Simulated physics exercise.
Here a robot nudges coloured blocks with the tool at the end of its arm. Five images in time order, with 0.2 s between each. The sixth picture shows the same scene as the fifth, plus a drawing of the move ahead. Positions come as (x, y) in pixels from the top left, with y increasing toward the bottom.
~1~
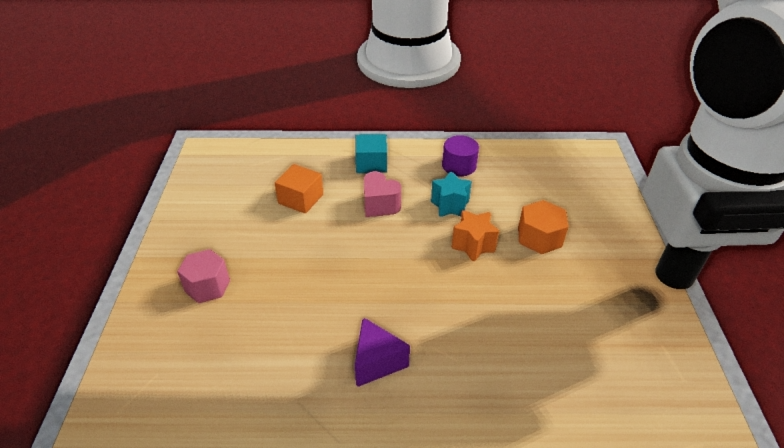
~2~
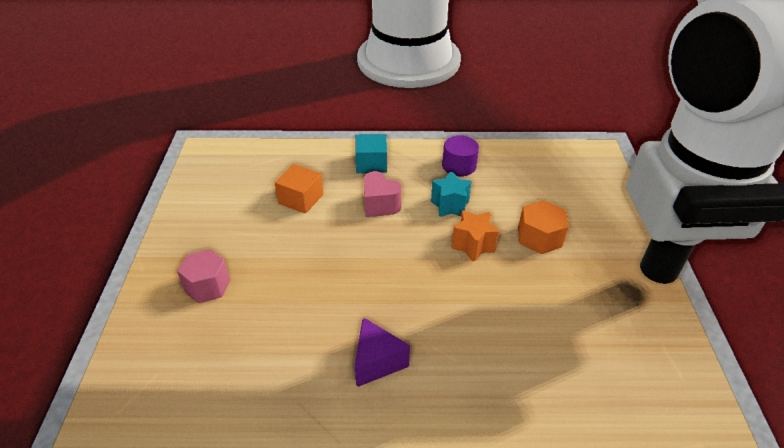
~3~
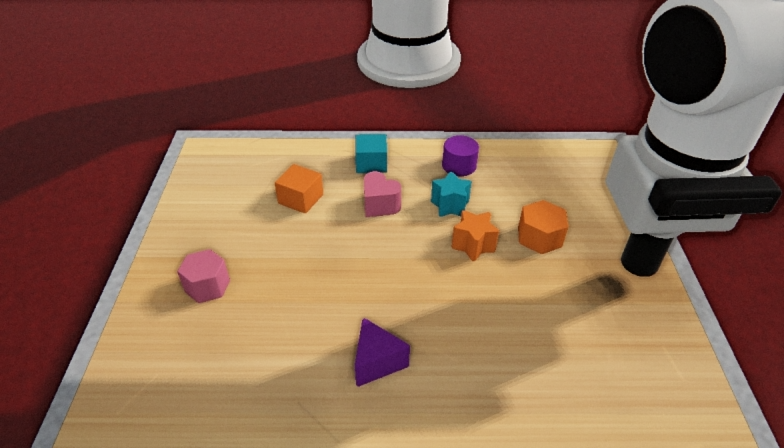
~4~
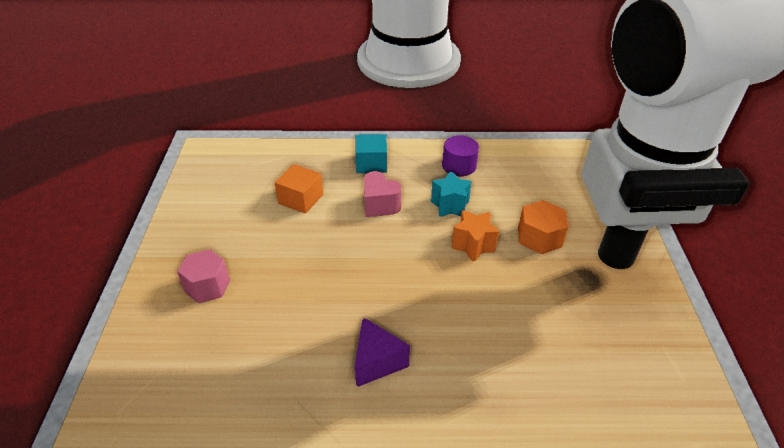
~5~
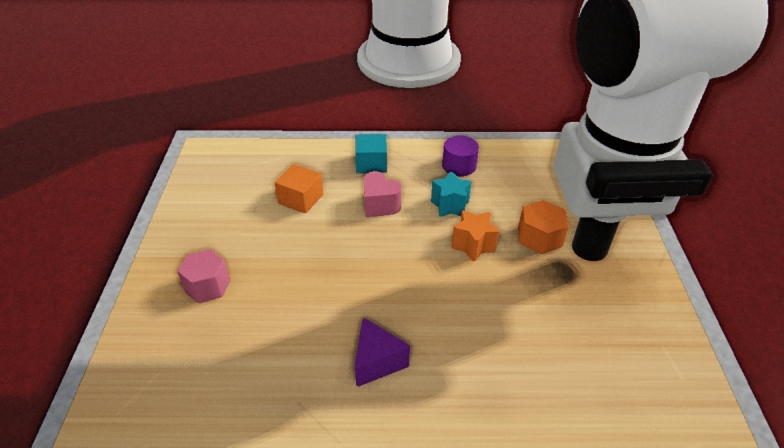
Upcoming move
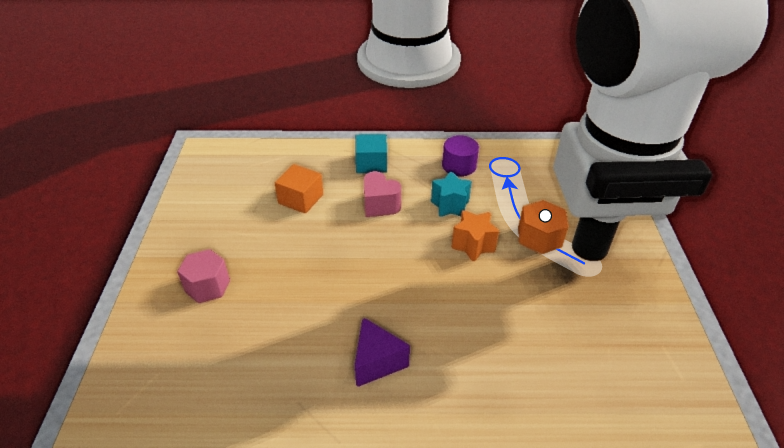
On a wooden tabletop, a white robot arm moves its black tool left toward an orange hexagon while the coloured blocks stay still.
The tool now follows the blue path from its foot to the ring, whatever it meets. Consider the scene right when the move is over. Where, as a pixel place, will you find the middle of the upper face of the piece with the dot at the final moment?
The centre of its top face lies at (477, 167).
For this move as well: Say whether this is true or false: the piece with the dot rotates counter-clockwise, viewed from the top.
My answer: True.
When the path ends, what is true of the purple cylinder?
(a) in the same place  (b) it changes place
The one that fits is a, in the same place.
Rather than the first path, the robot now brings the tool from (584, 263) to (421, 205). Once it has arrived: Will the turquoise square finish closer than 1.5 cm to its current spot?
That would be a yes.
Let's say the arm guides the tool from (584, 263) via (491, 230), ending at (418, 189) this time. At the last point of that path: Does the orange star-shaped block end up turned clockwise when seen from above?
In short: No.
Path on the board, from (584, 263) via (535, 235) and (512, 200), ending at (505, 167); the dot is on the orange hexagon.
On the path given first. One third of the way, tool (539, 220); orange hexagon (511, 194), turned 10° anticlockwise.
Two thirds of the way, tool (515, 185); turquoise star-shaped block (449, 184), turned 15° anticlockwise; orange hexagon (481, 169), turned 50° anticlockwise.
At the end, tool (507, 153); turquoise star-shaped block (449, 184), turned 15° anticlockwise; purple cylinder in place; orange hexagon (477, 167), turned 65° anticlockwise.
